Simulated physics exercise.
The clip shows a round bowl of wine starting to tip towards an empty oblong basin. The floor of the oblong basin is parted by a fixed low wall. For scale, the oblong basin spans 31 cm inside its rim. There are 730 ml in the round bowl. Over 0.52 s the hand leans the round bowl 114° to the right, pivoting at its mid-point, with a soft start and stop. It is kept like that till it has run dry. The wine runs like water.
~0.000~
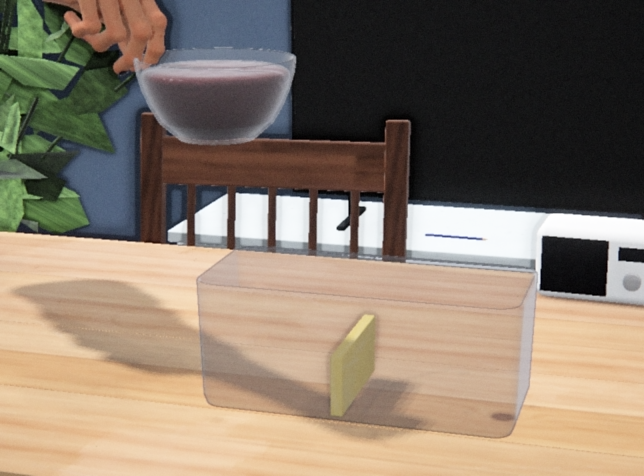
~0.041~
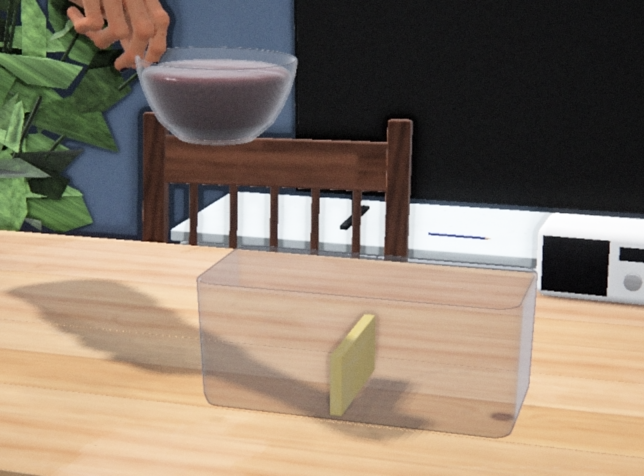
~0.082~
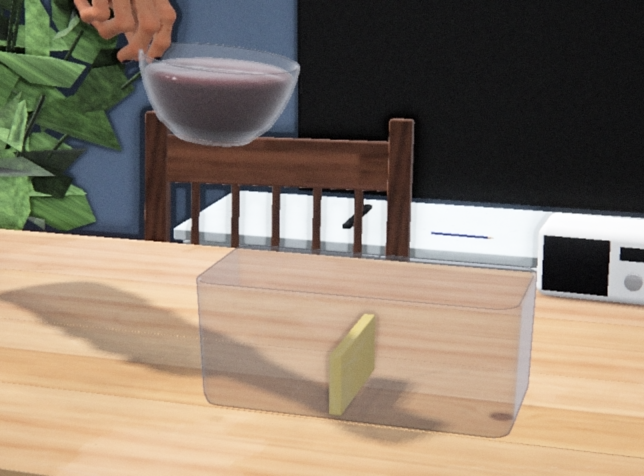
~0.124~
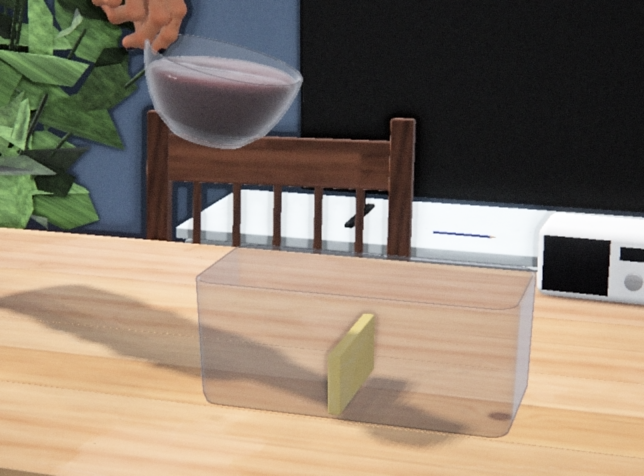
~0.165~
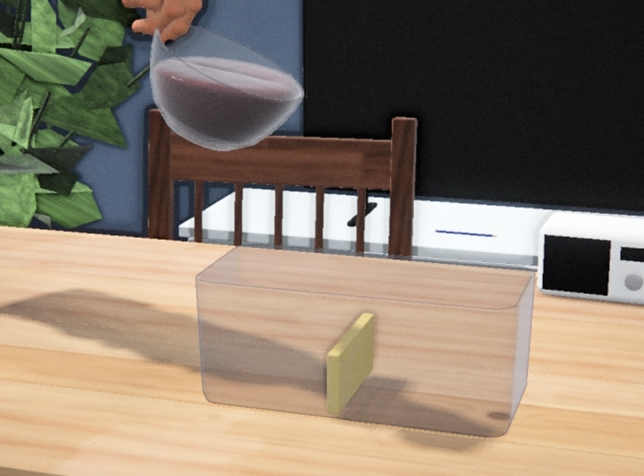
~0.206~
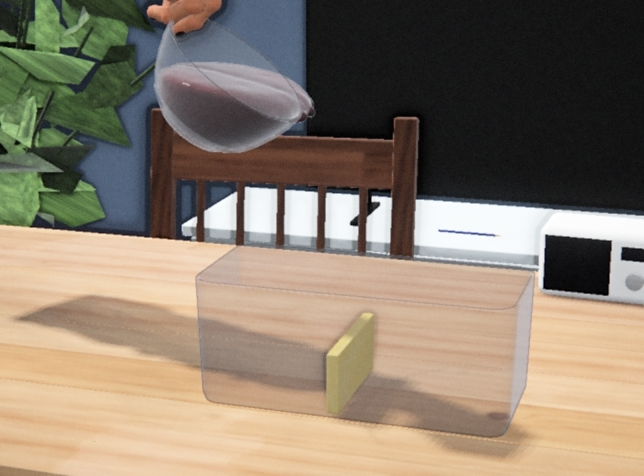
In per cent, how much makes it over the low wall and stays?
Roughly 39 per cent is past the wall.
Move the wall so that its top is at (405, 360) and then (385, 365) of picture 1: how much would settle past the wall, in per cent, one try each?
In turn about 25 and 30 per cent.
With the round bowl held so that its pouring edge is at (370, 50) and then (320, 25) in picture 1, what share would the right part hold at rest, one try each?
First 80, then 65 per cent.
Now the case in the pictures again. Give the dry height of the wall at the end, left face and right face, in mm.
Left about 38 mm, right about 46 mm.
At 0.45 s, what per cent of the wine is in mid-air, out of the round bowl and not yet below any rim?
Some 44 per cent.
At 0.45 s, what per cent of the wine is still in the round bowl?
Near 6 in a hundred.
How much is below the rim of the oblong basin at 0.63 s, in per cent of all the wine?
About 92 per cent.
Then, 0.45 s in, the tilt is 109° and 6 per cent is still to pour, 20 is left of the wall and 30 right of it.
Then, 0.63 s in, the tilt is 114° and 0 per cent is still to pour, 56 is left of the wall and 37 right of it.
Then, 0.82 s in, the tilt is 114° and 0 per cent is still to pour, 49 is left of the wall and 37 right of it.
Then, 1.02 s in, the tilt is 114° and 0 per cent is still to pour, 51 is left of the wall and 39 right of it.
Finally, 51 per cent lies left of the wall, 39 right of it and 10 outside.
